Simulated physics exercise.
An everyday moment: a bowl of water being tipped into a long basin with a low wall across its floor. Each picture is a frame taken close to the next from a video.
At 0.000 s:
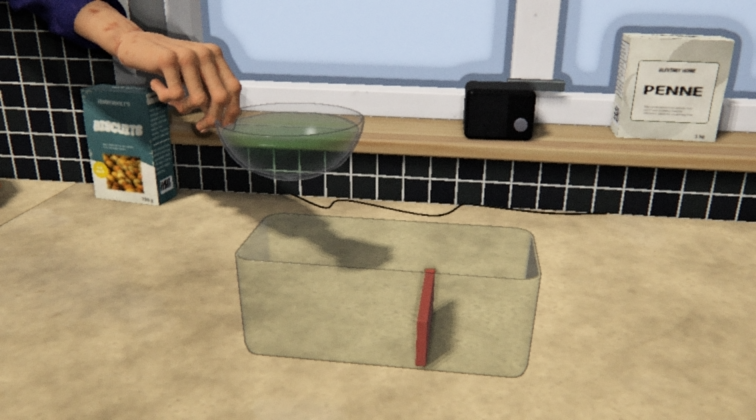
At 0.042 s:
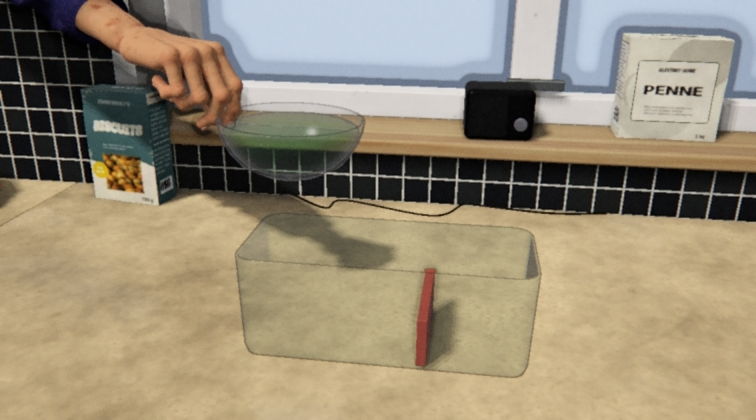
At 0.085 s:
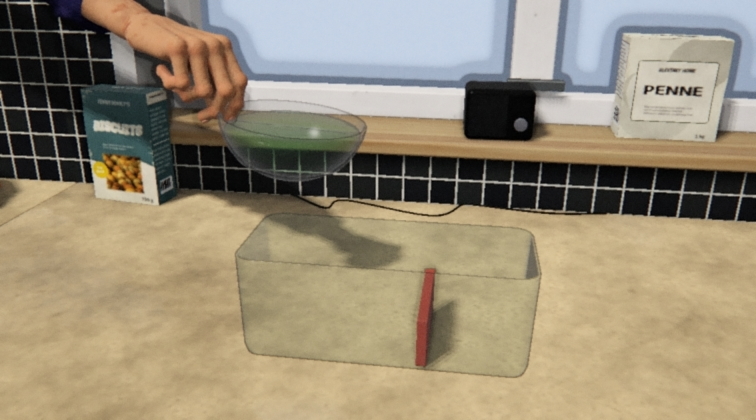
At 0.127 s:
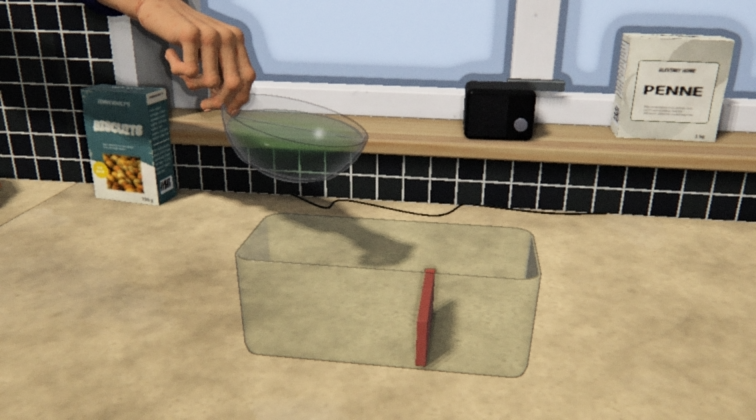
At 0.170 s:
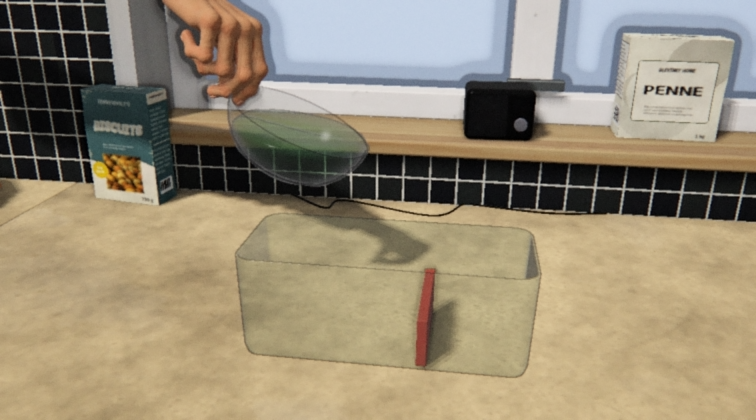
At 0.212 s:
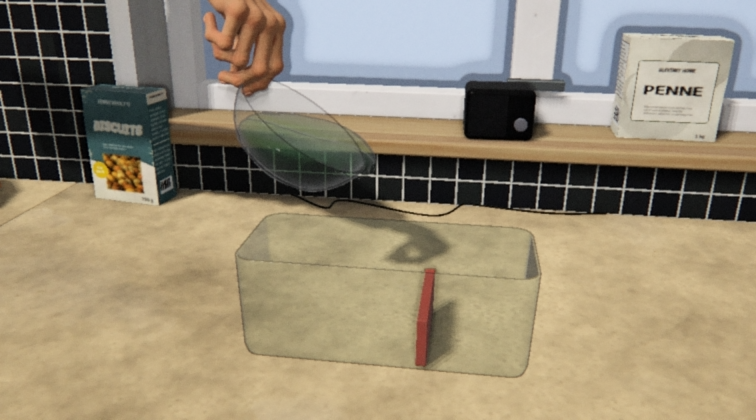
A hand tilting a clear bowl of green liquid steadily rightward above a long transparent basin with a low red wall inside.
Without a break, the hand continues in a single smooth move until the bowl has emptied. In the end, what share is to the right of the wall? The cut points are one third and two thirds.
Seems the share right of the wall never gets to a third.
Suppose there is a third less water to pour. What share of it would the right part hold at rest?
Estimated share: Close to 5 per cent.
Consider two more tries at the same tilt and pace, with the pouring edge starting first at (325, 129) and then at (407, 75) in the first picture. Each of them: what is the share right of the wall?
Close to 5 % for the first start and close to 60 % for the second.
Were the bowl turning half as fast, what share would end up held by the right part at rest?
I'd estimate some 20 percent.
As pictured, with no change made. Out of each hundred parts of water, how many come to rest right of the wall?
I'd put it at about 5 per cent.
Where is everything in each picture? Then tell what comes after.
It leans 0°; its right rim is at (363, 123); the water meets the walls at (227, 123) and (360, 129); the long basin's rim runs from (252, 235) to (536, 254); the wall's top is at (427, 294), in the first picture.
It leans 2°; its right rim is at (363, 125); the water meets the walls at (227, 122) and (361, 130), in the second picture.
It leans 7°; its right rim is at (365, 131); the water meets the walls at (229, 118) and (362, 133), in the third picture.
It leans 14°; its right rim is at (366, 141); the water meets the walls at (233, 115) and (364, 138), in the fourth picture.
It leans 25°; its right rim is at (366, 155); the water meets the walls at (238, 115) and (357, 142); 3 per cent is over the edge, in the fifth picture.
It leans 36°; its right rim is at (362, 169); the water meets the walls at (244, 118) and (345, 145); 11 per cent is over the edge, in the sixth picture.
By 0.46 s the tilt is 103° and 1 per cent is still to pour, 85 is left of the wall and 1 right of it.
By 0.64 s the tilt is 109° and 0 per cent is still to pour, 86 is left of the wall and 2 right of it.
By 0.83 s the tilt is 109° and 0 per cent is still to pour, 83 is left of the wall and 7 right of it.
By 1.04 s the tilt is 109° and 0 per cent is still to pour, 83 is left of the wall and 7 right of it.
At rest 83 per cent lies left of the wall, 7 right of it and 10 outside.
